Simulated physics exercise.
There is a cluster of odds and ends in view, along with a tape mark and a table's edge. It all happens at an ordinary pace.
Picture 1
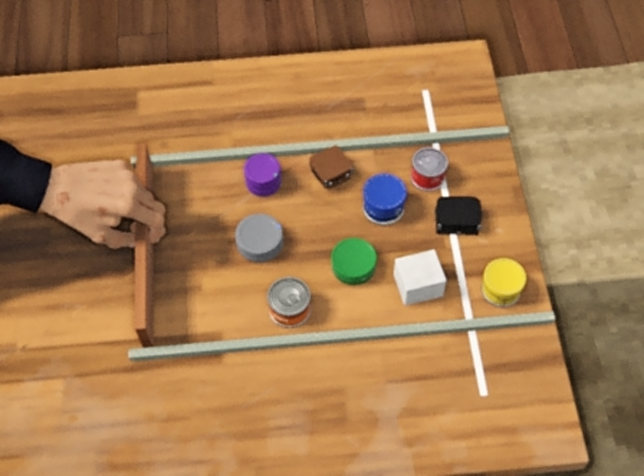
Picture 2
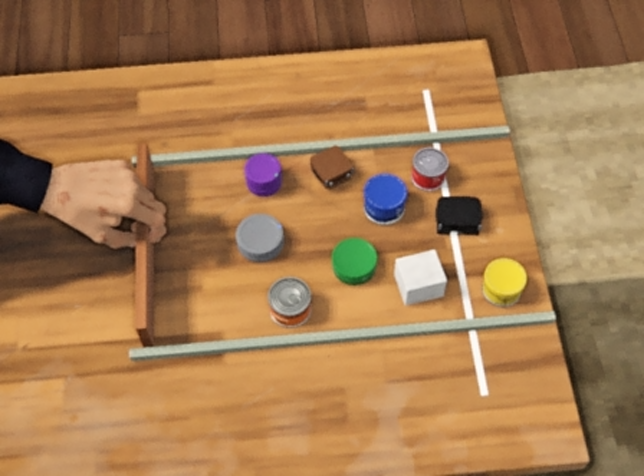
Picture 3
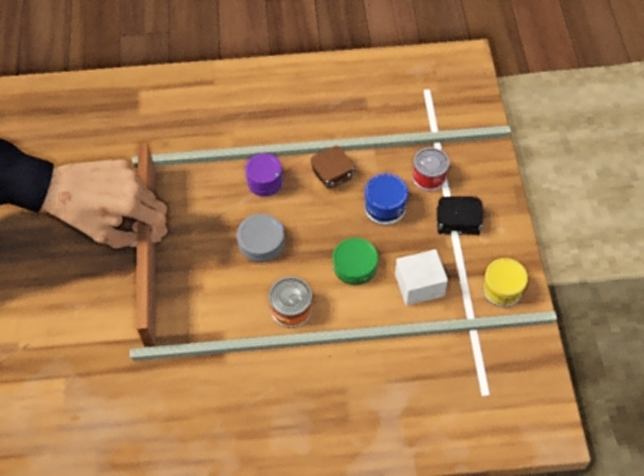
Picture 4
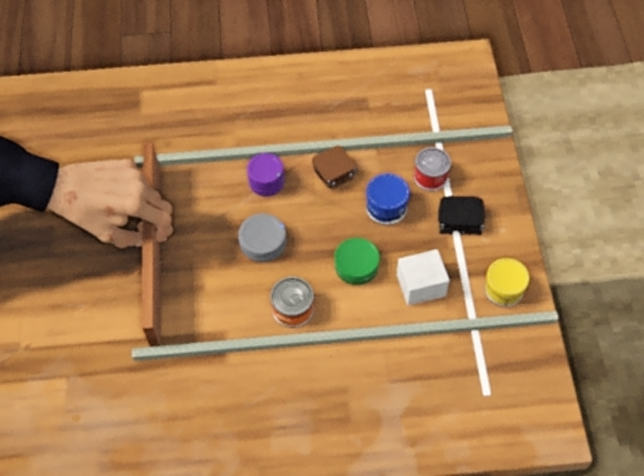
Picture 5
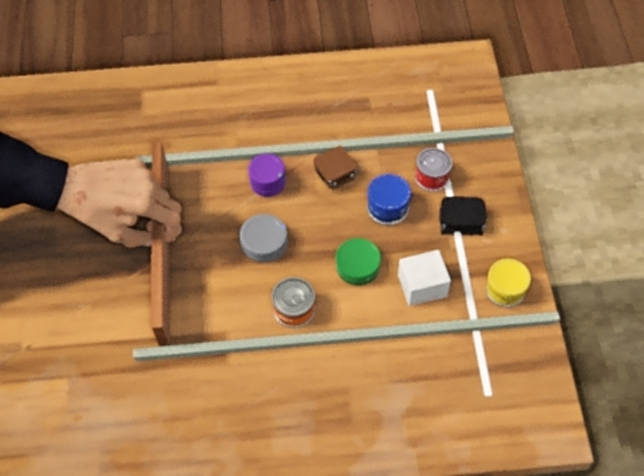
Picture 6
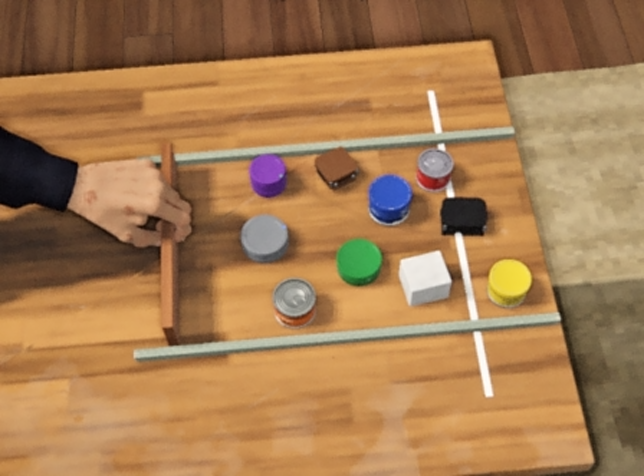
Hand holding a wooden board upright on a table, then sliding it slightly right between two rails toward scattered small colourful objects.
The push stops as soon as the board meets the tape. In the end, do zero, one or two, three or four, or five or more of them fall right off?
One or two of them do.
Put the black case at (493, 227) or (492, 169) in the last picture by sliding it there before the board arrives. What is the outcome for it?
In the two tries the black case is not knocked off and ends up below, in that order.
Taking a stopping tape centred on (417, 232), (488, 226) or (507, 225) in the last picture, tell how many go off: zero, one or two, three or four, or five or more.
Spot one gives no fall at all, spot two gives five or over, spot three gives 5 or more.
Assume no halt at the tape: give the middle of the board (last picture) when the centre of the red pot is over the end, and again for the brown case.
First near (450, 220), second near (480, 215).
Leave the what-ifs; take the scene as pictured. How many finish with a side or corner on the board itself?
Well, it touches 4.
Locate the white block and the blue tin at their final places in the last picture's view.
In the last picture the white block sits at (528, 275) while the blue tin sits at (487, 179).
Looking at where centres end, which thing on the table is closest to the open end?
Looks like the black case to me.
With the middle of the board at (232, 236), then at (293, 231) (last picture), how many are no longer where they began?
Counts: 0 and 4.
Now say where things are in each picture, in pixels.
The first frame shows yellow pot (503, 283); black case (458, 216); red pot (429, 170); board (145, 242); tape (452, 228).
The second frame shows black case (459, 216); white block (420, 278).
The third frame shows red pot (430, 169); orange tin (291, 302).
The fourth frame shows yellow pot (506, 283); brown case (334, 169).
The fifth frame shows black case (462, 216); grey lid (264, 238).
The sixth frame shows yellow pot (509, 284); black case (463, 217); red pot (434, 170); board (170, 241); tape (457, 229).
Early on, none off yet; yellow pot at rest near (509, 284); black case at rest near (463, 217); red pot at rest near (434, 170).
A while later, none off yet; yellow pot travelled a little near (531, 279); black case travelled a little near (484, 215); red pot travelled well along near (492, 167).
Finally, the number that fall off is one or two; lost, red pot and yellow pot.
